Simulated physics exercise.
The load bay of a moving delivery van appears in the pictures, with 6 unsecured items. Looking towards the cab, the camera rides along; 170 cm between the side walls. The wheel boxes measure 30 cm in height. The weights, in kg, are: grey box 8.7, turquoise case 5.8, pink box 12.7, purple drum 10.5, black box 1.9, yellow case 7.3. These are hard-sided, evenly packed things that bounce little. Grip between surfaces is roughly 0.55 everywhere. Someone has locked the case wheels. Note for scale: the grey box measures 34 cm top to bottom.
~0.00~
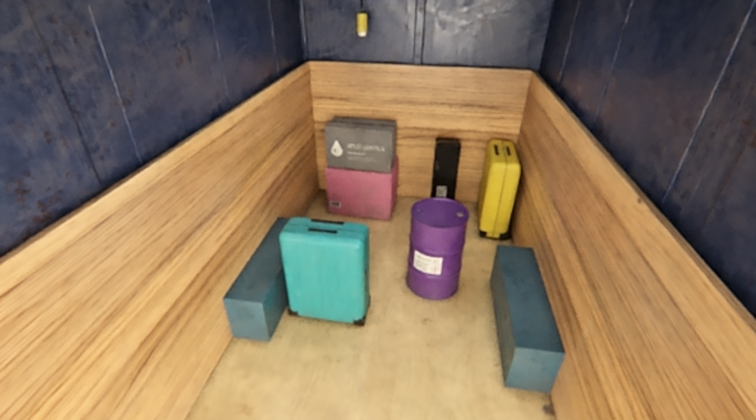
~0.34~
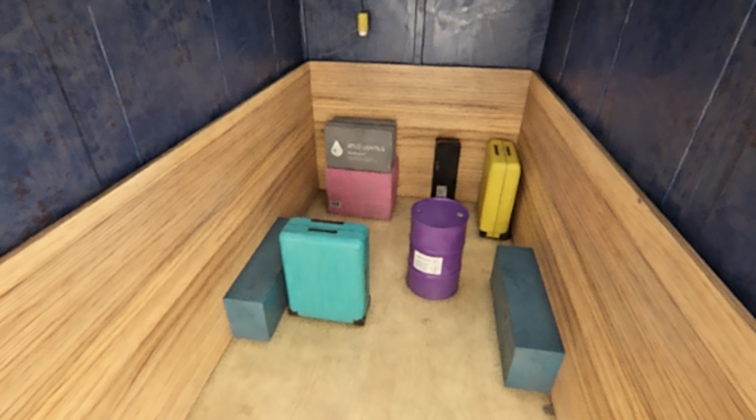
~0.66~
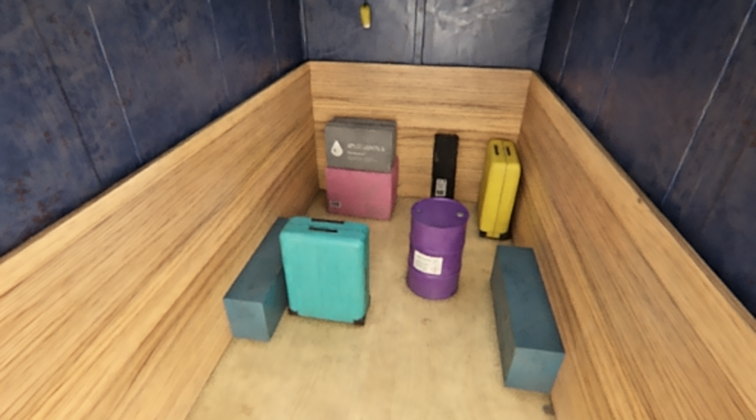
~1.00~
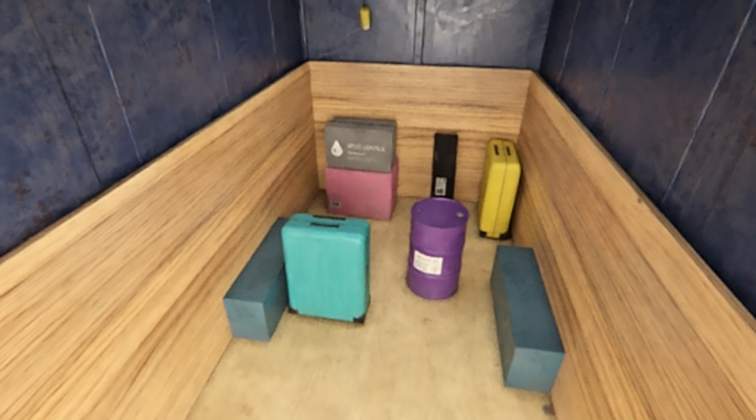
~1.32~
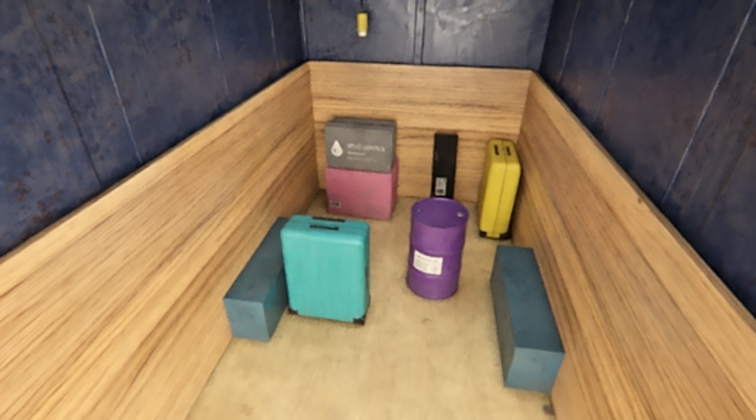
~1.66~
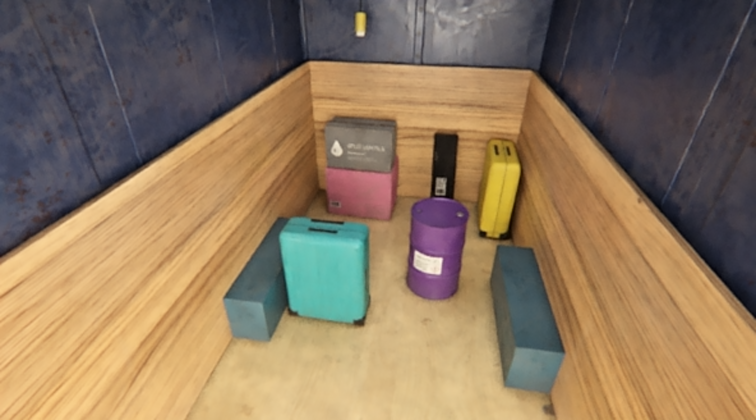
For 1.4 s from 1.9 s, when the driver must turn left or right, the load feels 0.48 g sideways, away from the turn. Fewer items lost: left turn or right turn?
My guess is the left bend spares more.
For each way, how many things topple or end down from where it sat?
Heading left gives 0 while heading right gives 2.
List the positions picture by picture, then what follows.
The first frame shows steady run; grey box (362, 144); turquoise case (328, 272).
The second frame shows push 0.34 g forwards; black box (444, 180); yellow case (497, 188).
The third frame shows push 0.35 g forwards; black box (444, 175) 13° off upright; pink box (364, 184).
The fourth frame shows push 0.28 g forwards; black box (443, 174) 16° off upright; yellow case (497, 188).
The fifth frame shows steady run; black box (443, 174) 16° off upright; pink box (364, 184).
The sixth frame shows steady run; grey box (362, 144); turquoise case (328, 272).
Turning left. At 2.36 s, push 0.48 g right; black box 17° off upright; yellow case 4° off upright.
After 2.86 s, push 0.48 g right; black box 20° off upright; yellow case 3° off upright.
After 3.46 s, steady run; black box 5° off upright.
In the end (4.6 s), not toppled but over 15 cm from the start, black box; the other 5 under 15 cm from the start. In the last view, grey box near (362, 144), turquoise case near (329, 272).
Turning right instead, black box and yellow case tipped over or down from where it sat, 2 of 6 in all.
